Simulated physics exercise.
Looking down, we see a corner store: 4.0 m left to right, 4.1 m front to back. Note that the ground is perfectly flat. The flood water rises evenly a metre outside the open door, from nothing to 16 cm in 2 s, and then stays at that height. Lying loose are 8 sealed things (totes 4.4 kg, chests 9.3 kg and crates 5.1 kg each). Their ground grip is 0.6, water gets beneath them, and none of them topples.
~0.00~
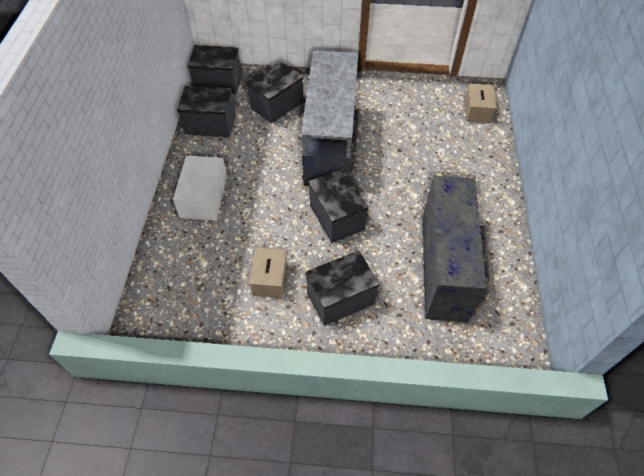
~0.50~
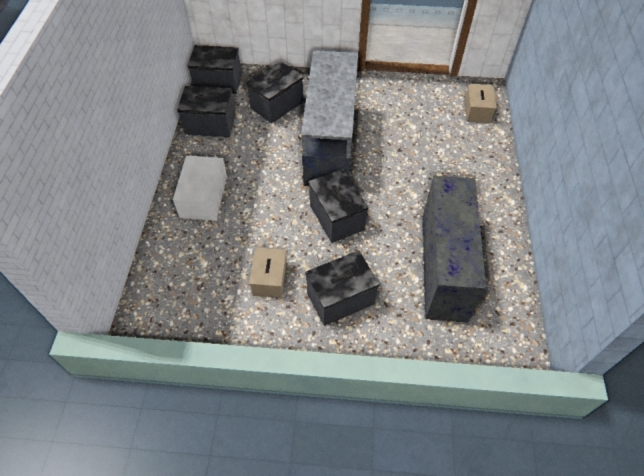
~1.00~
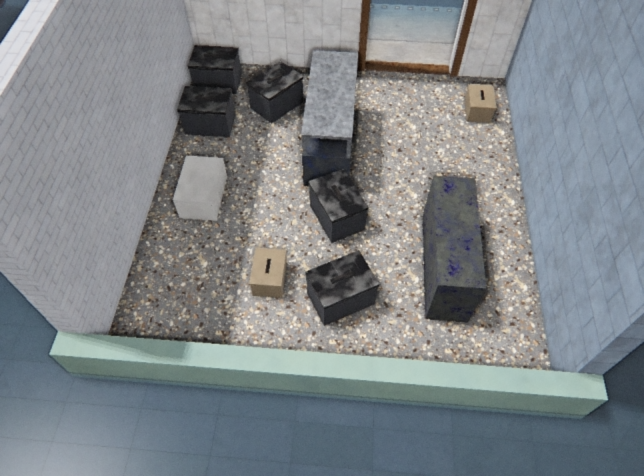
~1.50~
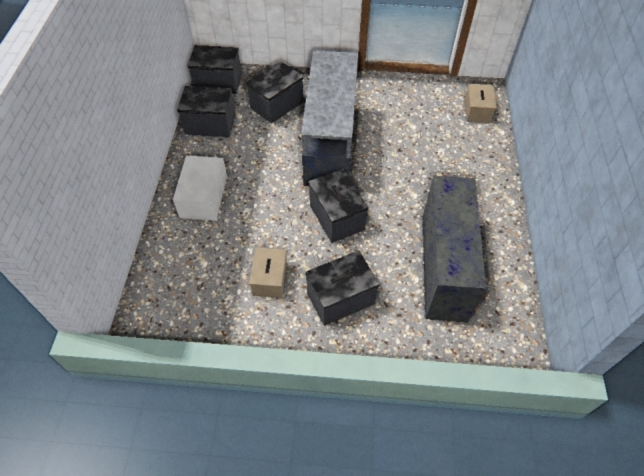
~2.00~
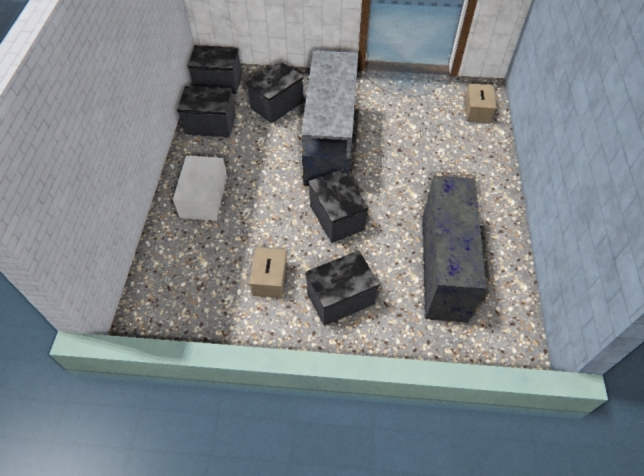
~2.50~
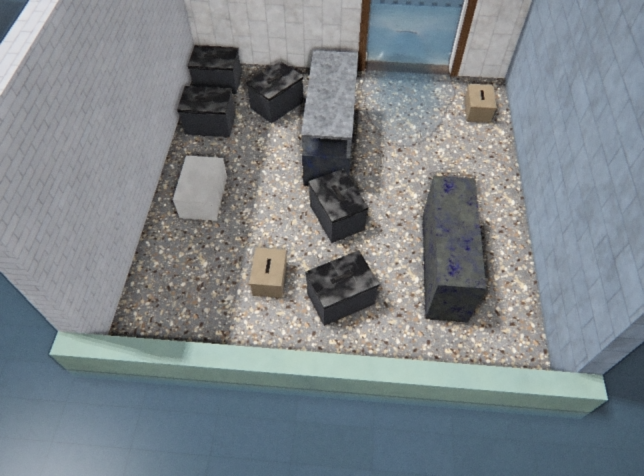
A corner store with pale walls and a speckled floor, scattered with dark chests and smaller tan boxes, stands open at a doorway in the back. Bluish water covers the dark paving outside, then slips over the threshold and spreads a little way across the floor, while everything inside stays put.
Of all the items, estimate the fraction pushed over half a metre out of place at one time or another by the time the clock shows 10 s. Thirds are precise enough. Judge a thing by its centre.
I'm guessing the result is few.
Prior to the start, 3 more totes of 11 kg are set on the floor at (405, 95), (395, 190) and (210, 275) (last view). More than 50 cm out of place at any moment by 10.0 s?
Sequence: Above the line / below the line / below the line.
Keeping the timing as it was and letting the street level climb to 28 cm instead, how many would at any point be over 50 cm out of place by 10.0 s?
Then 7 of them.
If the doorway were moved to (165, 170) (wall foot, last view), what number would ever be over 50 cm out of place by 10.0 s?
Count: 6.
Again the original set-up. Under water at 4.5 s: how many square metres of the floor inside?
I'd put it close to 7.0 m2.
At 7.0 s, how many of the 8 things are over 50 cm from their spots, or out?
At that time I count 0.
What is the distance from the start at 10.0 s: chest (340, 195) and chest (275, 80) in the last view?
Shifts: 30 cm / 0 cm.
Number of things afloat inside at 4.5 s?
Just then, the number is 0.
After 3.5 s 0 of 8 are over 50 cm from their spots; 0 afloat.
After 4.5 s 0 of 8 are over 50 cm from their spots; 0 afloat.
After 7.0 s 0 of 8 are over 50 cm from their spots; 0 afloat.
After 10.0 s 1 of 8 are over 50 cm from their spots, and 1 have been at some point; 1 afloat.
